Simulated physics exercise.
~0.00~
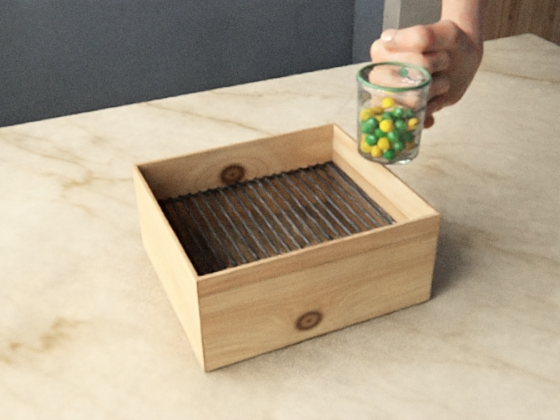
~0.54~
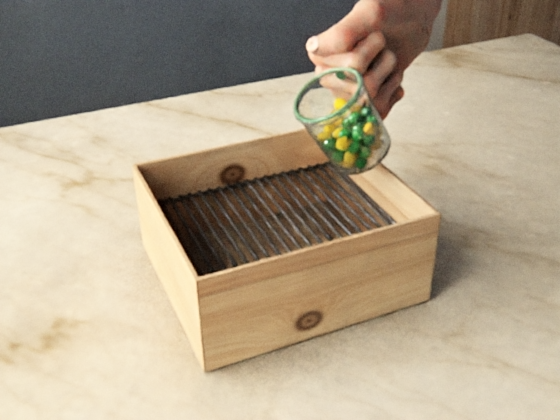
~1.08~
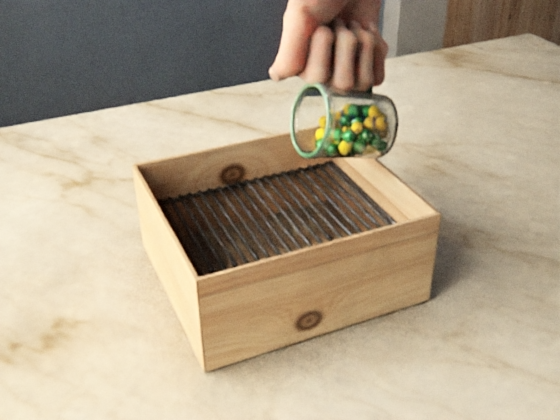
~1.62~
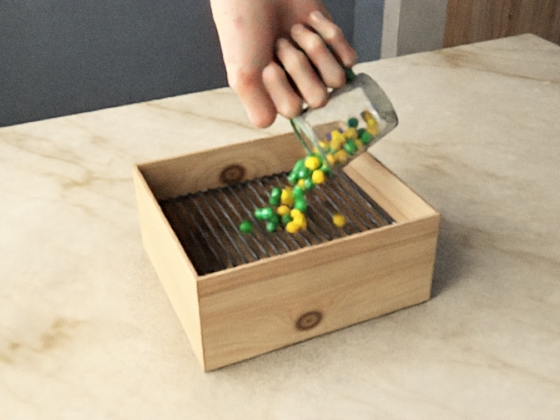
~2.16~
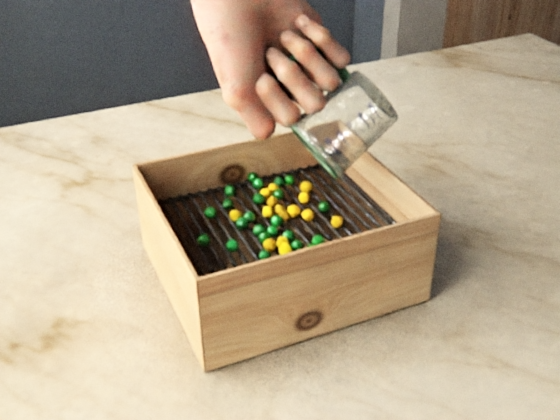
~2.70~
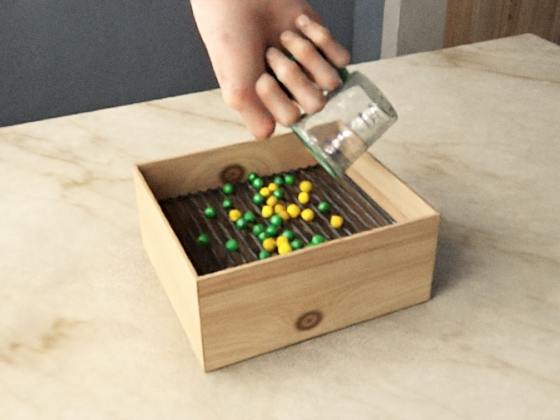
On a pale marble surface, a hand moves a clear cup of green and yellow balls left over a wooden box with a dark ridged rack inside, then tips it until the balls pour out. They spread across the rack and rest on top, leaving the cup empty.
